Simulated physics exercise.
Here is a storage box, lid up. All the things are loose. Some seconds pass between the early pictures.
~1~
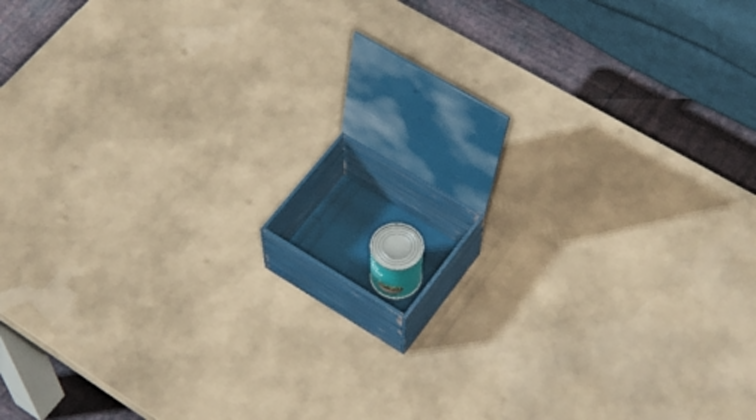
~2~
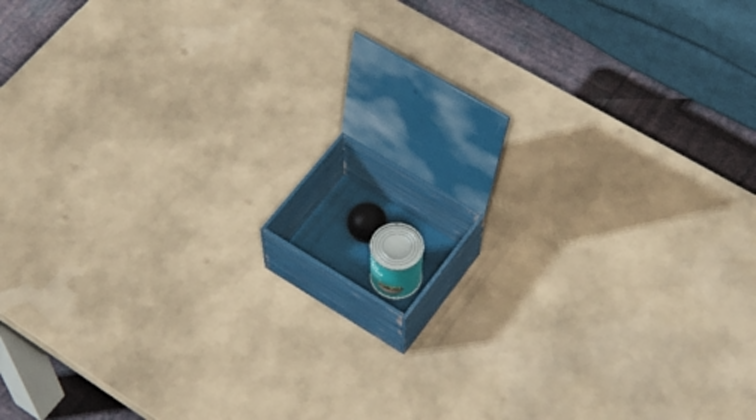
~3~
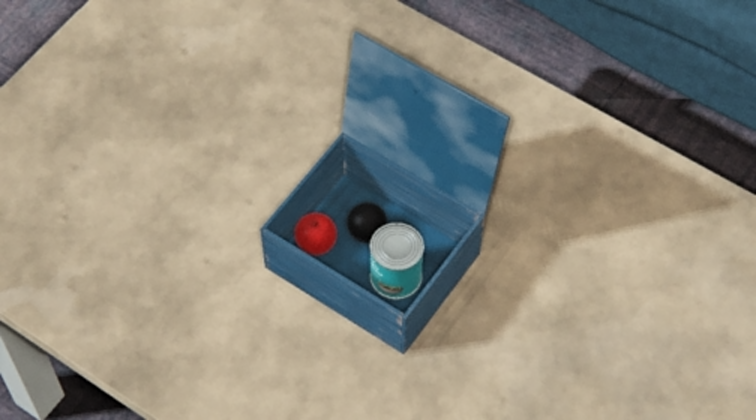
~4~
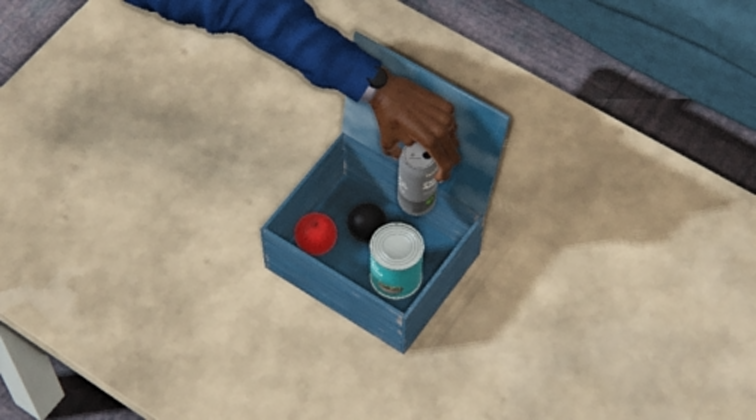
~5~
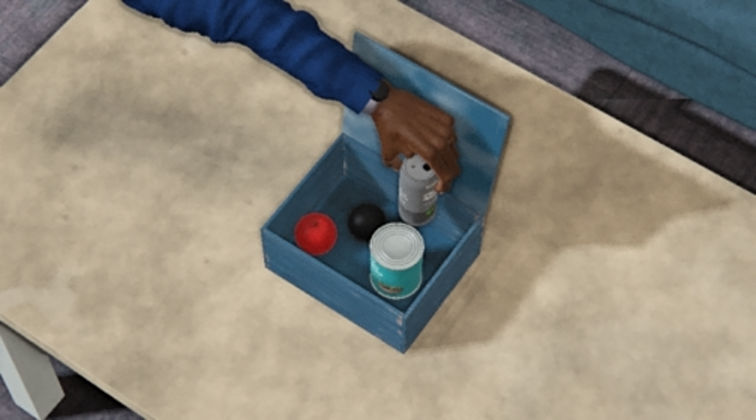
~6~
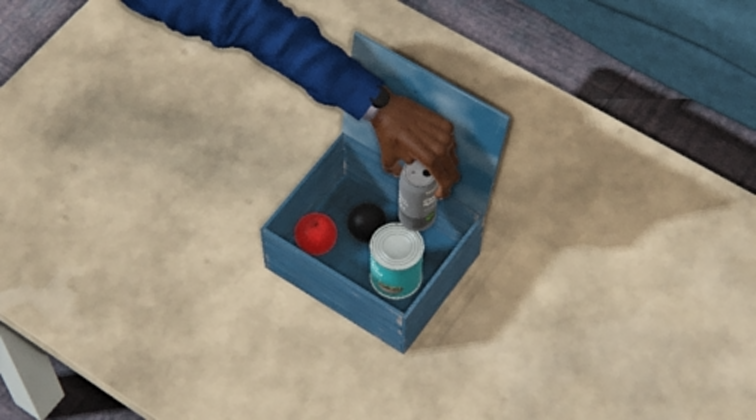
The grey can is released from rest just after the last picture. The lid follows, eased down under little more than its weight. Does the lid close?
In the end the lid will not close.
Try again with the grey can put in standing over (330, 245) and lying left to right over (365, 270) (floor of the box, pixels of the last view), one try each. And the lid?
In the first case it shuts flat; in the second case it closes.
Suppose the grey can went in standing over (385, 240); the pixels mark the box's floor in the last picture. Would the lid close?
Then it sits on the rim.
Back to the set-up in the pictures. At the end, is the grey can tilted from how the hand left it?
The grey can tips.
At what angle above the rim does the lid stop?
Some 25° above the rim.
Then, 1.50 s past the last view, lid 90° above the rim; grey can rocked 10° from its first pose near (423, 191).
Then, 2.10 s past the last view, lid 59° above the rim; grey can rocked 22° from its first pose near (409, 205).
Then, 2.30 s past the last view, lid 36° above the rim; grey can rocked 63° from its first pose near (390, 235).
Finally, lid 27° above the rim; down or leaning hard in the box, grey can; the other 3 still in place. Final places as the last picture's camera would see them, grey can near (383, 250).
